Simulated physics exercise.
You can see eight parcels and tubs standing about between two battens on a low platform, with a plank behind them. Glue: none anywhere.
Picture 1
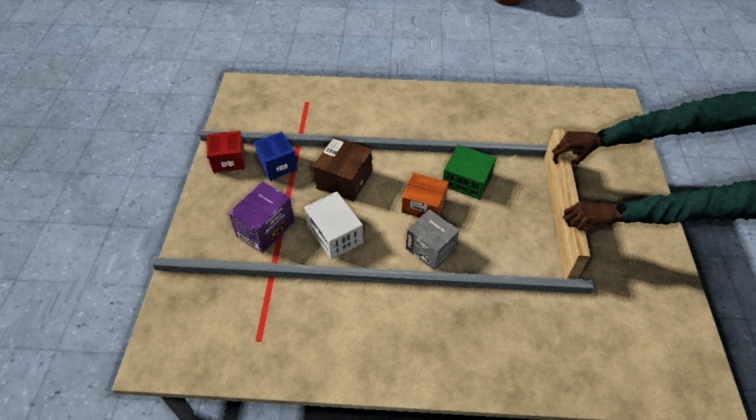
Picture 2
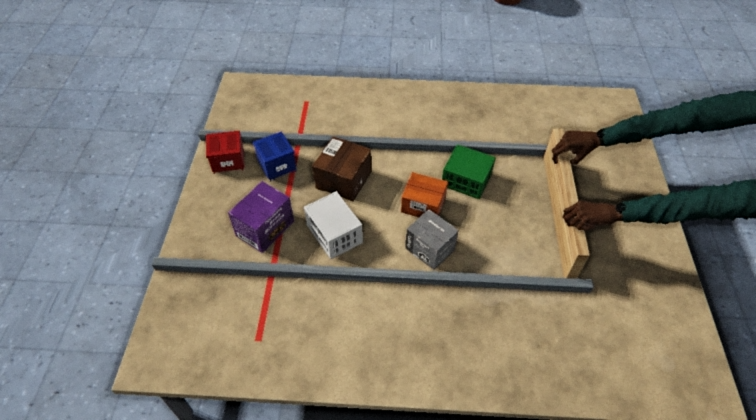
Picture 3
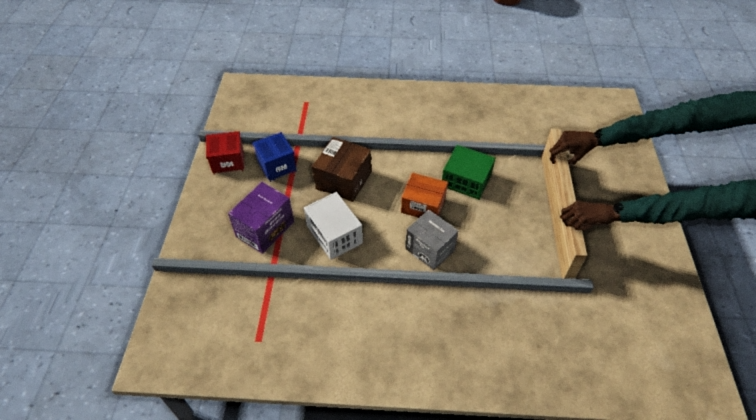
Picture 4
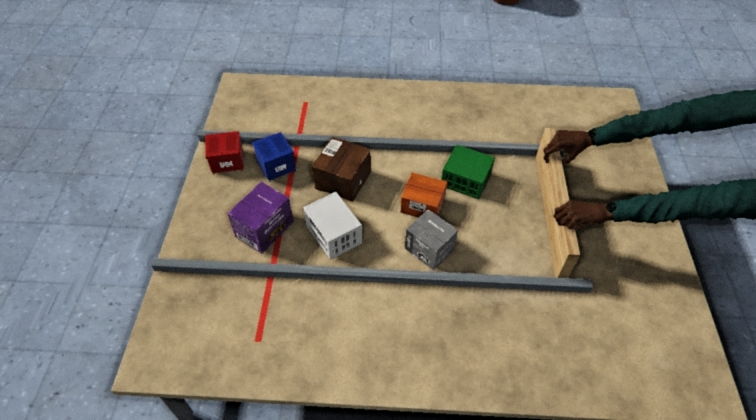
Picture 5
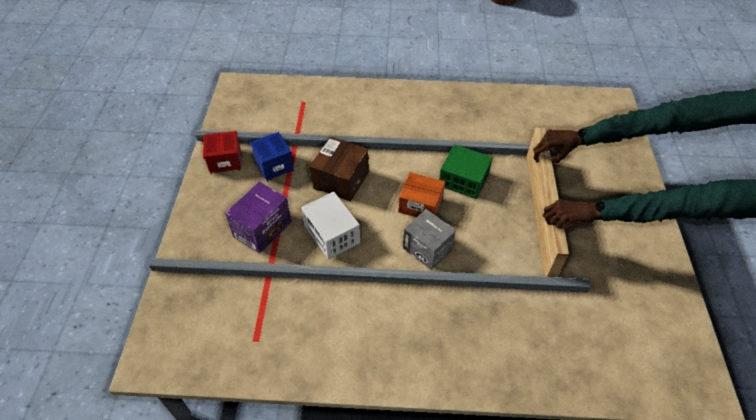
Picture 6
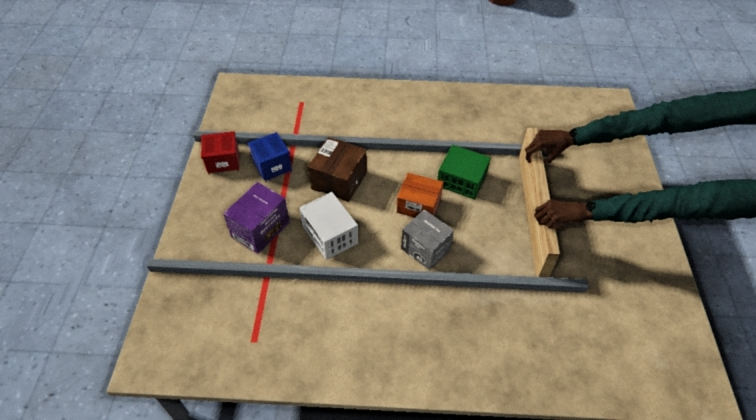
To begin with, two hands hold a wooden plank upright at the right end of two grey rails, with eight coloured boxes spread out between the rails on a table. The hands then slide the plank a short way left, nearer the green and grey boxes, which stay apart from it.
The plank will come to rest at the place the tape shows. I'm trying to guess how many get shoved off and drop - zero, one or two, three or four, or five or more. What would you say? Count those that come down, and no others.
I would say one or two.
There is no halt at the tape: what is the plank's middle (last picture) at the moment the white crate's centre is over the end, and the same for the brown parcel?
I'd put it close to (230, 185), and close to (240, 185) for the other one.
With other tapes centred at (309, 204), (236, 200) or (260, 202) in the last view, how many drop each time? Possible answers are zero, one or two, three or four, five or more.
Going one by one, the answers are either one or two, 3 or 4 and three to four.
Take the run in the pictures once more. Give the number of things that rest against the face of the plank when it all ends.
Counting them up gives 3.
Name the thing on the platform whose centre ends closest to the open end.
The blue tote is foremost.
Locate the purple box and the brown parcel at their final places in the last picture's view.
First: About (181, 212); second: About (222, 166).
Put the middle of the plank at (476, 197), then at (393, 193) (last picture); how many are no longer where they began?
The first count is 1, and then it's 5.
Soon after, none off yet; red tote at rest near (221, 153); blue tote at rest near (271, 157); purple box at rest near (258, 218).
Then, none off yet; red tote moved a little near (204, 152); blue tote moved about its own width near (235, 153); purple box moved a little near (230, 214).
By the end, the number that fall off is one or two; fallen, red tote.
